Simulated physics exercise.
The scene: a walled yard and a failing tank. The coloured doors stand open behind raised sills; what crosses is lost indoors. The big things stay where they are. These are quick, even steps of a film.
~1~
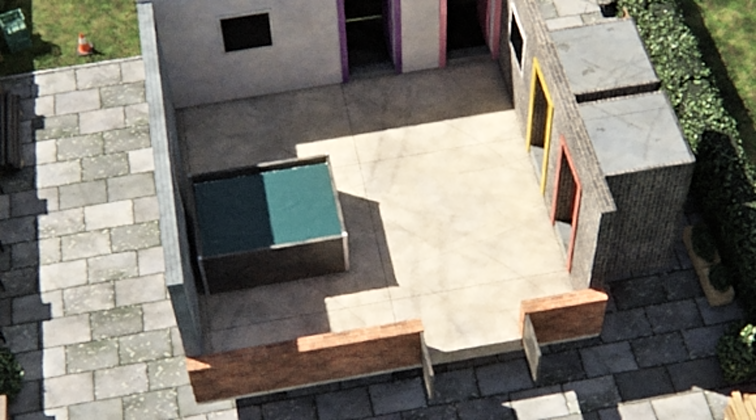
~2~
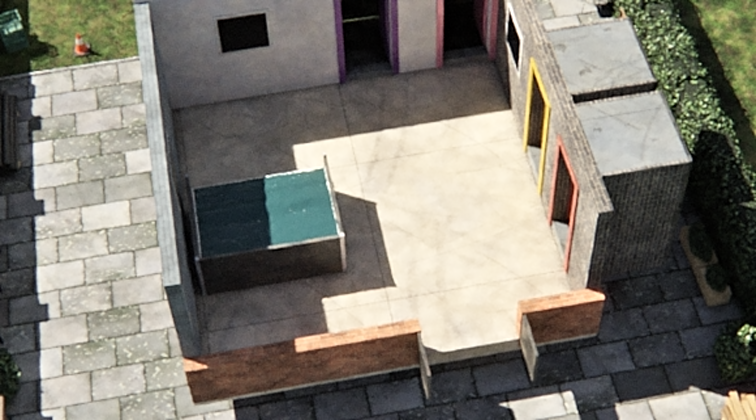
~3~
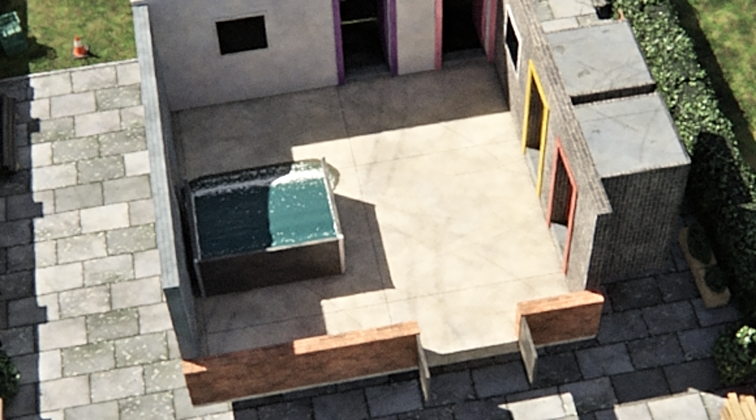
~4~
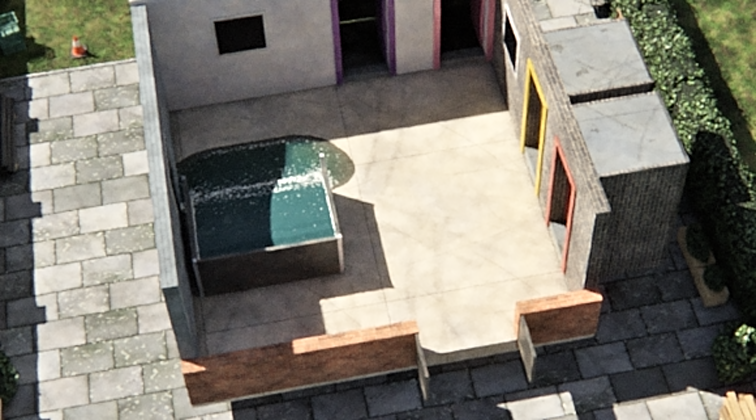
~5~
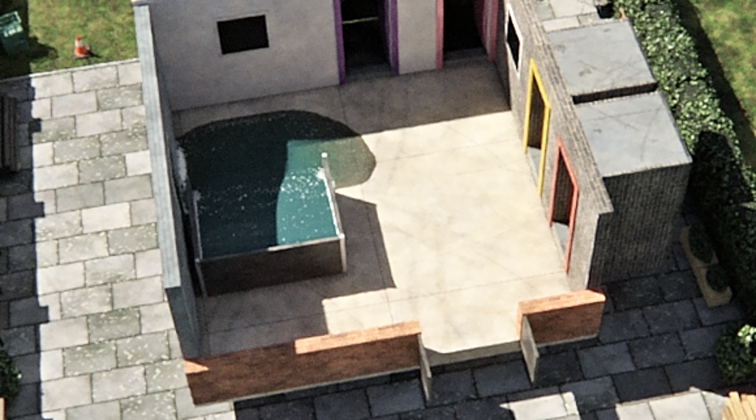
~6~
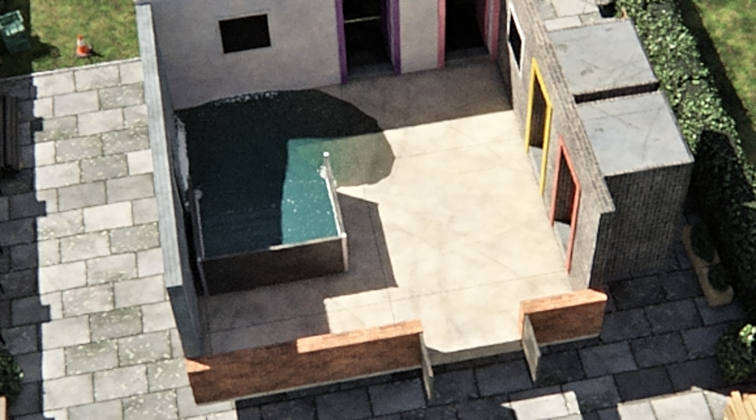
Water in the tank sloshed, then poured out over its far side and spread in a widening, rounded dark pool across the pale floor of the walled yard, toward the back wall.
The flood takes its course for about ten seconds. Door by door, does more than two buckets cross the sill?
One by one: The red door holds within the limit; the yellow door holds within the limit; the purple door floods; the pink door floods.
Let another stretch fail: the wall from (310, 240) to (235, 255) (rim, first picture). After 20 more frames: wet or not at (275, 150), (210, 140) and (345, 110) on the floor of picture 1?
In that order: Clear, covered, clear.
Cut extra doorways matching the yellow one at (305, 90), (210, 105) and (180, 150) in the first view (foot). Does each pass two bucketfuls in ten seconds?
One after the other: Lets more in, is over, passes that mark.
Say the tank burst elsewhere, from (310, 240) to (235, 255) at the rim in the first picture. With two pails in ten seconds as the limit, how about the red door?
In short: The red door goes over.
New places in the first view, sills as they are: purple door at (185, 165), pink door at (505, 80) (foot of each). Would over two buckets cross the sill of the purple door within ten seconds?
Then: Purple door lets more in.
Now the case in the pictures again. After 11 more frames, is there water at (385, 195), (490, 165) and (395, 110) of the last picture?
In turn: Not flooded, no water, wet.
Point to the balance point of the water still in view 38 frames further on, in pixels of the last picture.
I would point to (378, 190).
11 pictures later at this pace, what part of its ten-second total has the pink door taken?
I make it 0 per cent.
A moment on, water covers 30 % of the floor; the red door not reached, the yellow door not reached, the purple door under two buckets in, the pink door not reached.
Next, water covers 35 % of the floor; the red door not reached, the yellow door not reached, the purple door under two buckets in, the pink door wet at the sill, nothing in.
Then, water covers 55 % of the floor; the red door not reached, the yellow door wet at the sill, nothing in, the purple door over two buckets in, the pink door under two buckets in.
Later, water covers 85 % of the floor; the red door wet at the sill, nothing in, the yellow door wet at the sill, nothing in, the purple door over two buckets in, the pink door far over two buckets in.
In the end, water covers 95 % of the floor; the red door wet at the sill, nothing in, the yellow door wet at the sill, nothing in, the purple door over two buckets in, the pink door far over two buckets in.
